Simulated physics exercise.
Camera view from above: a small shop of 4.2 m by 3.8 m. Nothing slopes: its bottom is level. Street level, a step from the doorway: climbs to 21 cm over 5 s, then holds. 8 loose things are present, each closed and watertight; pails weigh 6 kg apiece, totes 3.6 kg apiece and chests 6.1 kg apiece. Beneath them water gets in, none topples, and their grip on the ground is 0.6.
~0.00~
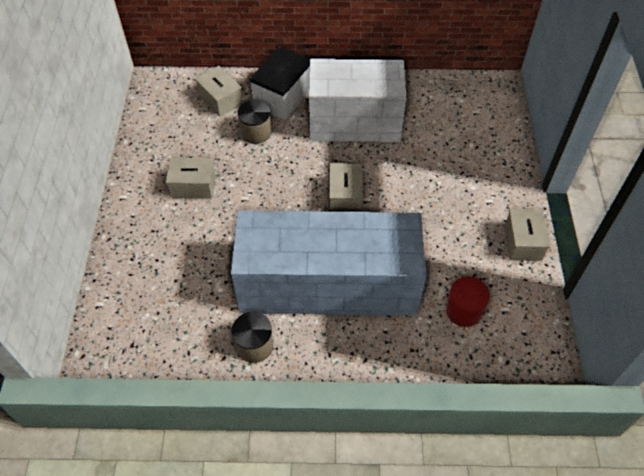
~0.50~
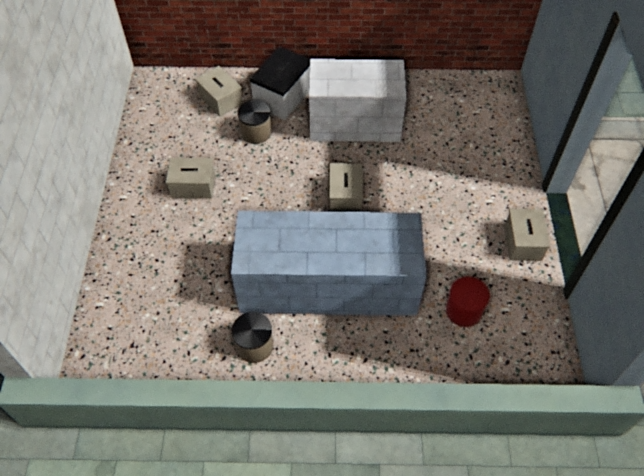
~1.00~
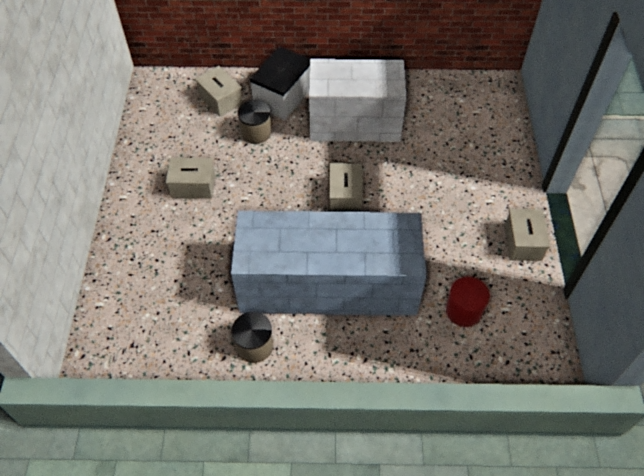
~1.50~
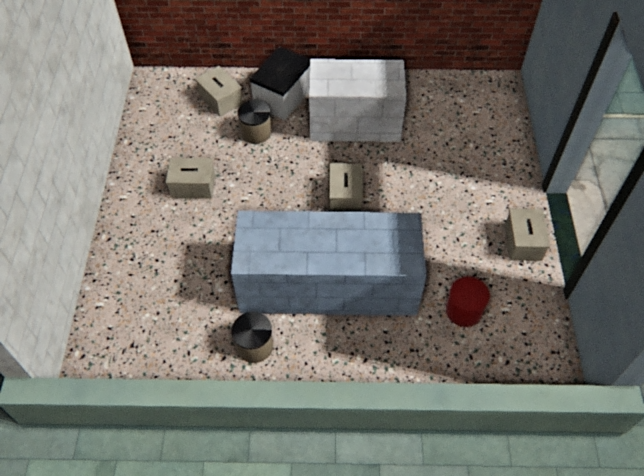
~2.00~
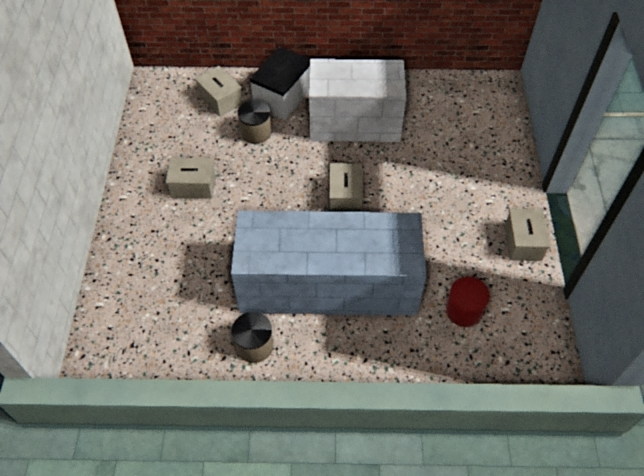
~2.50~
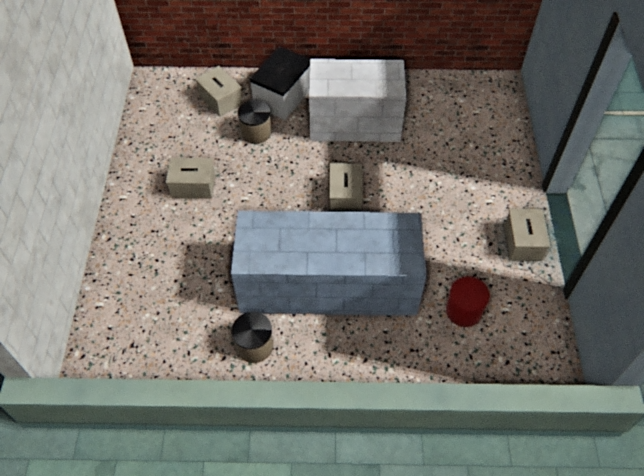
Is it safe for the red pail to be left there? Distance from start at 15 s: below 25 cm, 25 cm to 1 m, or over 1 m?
Result: Short displacement.
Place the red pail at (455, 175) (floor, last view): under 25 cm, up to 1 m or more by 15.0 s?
It creeps a little.
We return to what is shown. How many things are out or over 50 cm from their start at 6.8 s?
Tally at that time: 3.
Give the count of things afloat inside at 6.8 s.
My tally comes to 3.
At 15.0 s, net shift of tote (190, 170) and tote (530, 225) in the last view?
The first is 140 cm from its start, the second 350 cm.
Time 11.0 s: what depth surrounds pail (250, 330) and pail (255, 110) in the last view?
Around 8 cm and 8 cm.
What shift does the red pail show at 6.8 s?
About 50 cm out of place.
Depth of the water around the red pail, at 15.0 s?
11 cm, roughly.
After 3.5 s the red pail is near (470, 294), 0.0 m from its start, aground; 0 afloat.
After 6.8 s the red pail is near (476, 353), 0.5 m from its start, afloat; 3 afloat.
After 11.0 s the red pail is near (557, 350), 0.8 m from its start, afloat; 8 afloat.
After 15.0 s the red pail is near (452, 356), 0.6 m from its start, afloat; 7 afloat.
